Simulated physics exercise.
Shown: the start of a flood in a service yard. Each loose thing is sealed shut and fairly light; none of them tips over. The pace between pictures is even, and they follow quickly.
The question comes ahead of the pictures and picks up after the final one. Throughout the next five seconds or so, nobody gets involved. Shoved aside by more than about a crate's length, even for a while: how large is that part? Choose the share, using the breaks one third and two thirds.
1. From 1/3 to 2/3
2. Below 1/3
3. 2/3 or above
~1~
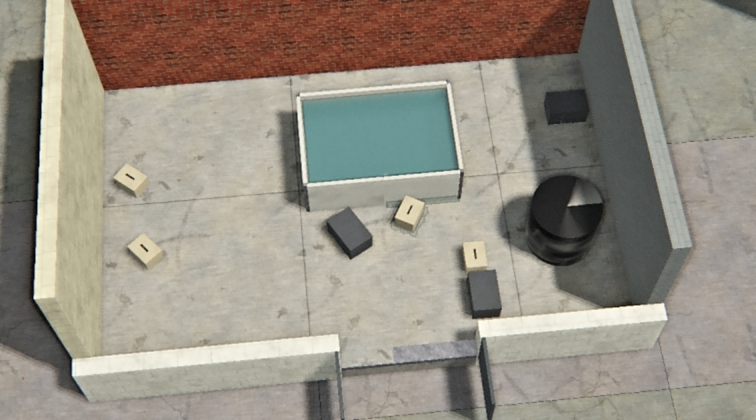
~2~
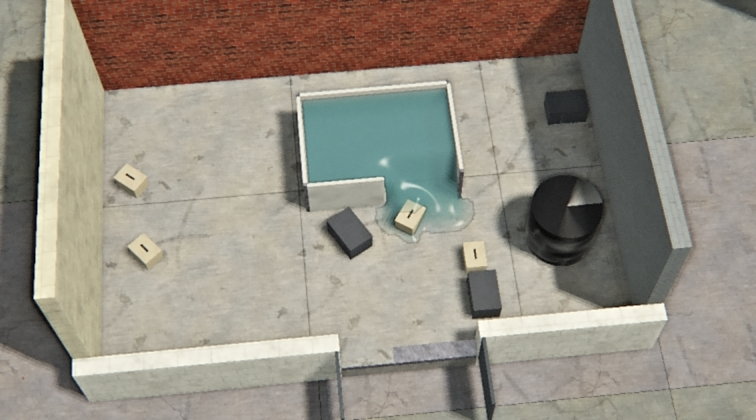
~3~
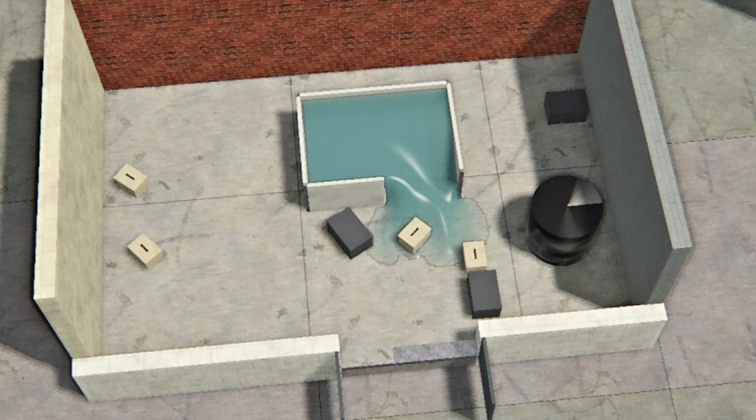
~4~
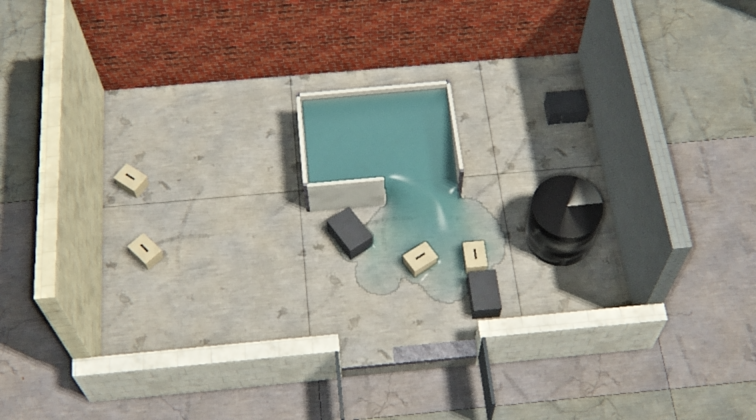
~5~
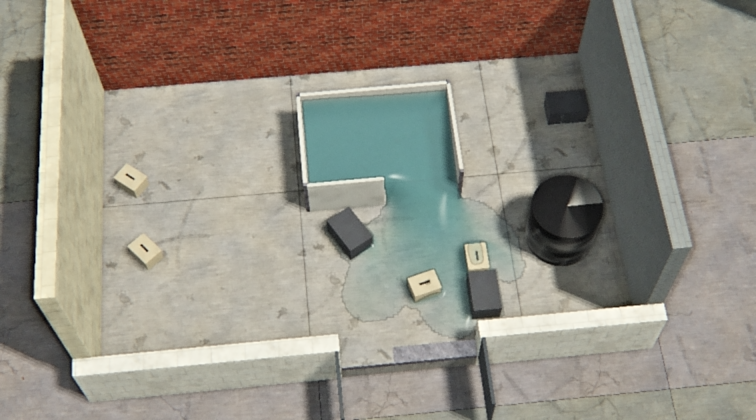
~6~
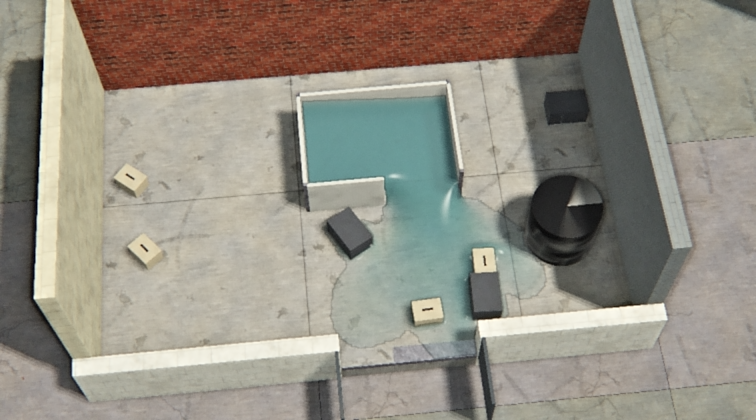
From 1/3 to 2/3.
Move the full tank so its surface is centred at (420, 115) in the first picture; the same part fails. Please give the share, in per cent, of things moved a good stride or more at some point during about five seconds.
Roughly 40 per cent.
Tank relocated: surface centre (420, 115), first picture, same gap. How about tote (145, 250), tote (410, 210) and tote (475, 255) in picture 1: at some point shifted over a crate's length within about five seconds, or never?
In order: Remained close by, remained close by, went well off.
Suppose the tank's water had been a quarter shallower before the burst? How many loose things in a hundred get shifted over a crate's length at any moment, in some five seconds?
That comes to 40 % of the lot.
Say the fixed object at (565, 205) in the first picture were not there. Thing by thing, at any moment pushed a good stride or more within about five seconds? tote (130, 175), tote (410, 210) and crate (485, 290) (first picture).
One after the other: Under that, shifted that much, shifted that much.
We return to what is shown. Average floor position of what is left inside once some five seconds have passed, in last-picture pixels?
Around pixel (384, 217).
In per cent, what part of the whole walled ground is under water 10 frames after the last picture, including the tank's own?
Reading: About 35 %.
A moment on, 2 of 7 are well off their spots; 0 afloat.
Next, 3 of 7 are well off their spots; 2 afloat.
Later, 3 of 7 are well off their spots; 2 afloat.
In the end, 2 of 7 are well off their spots, and 3 have been at some point; 2 afloat.
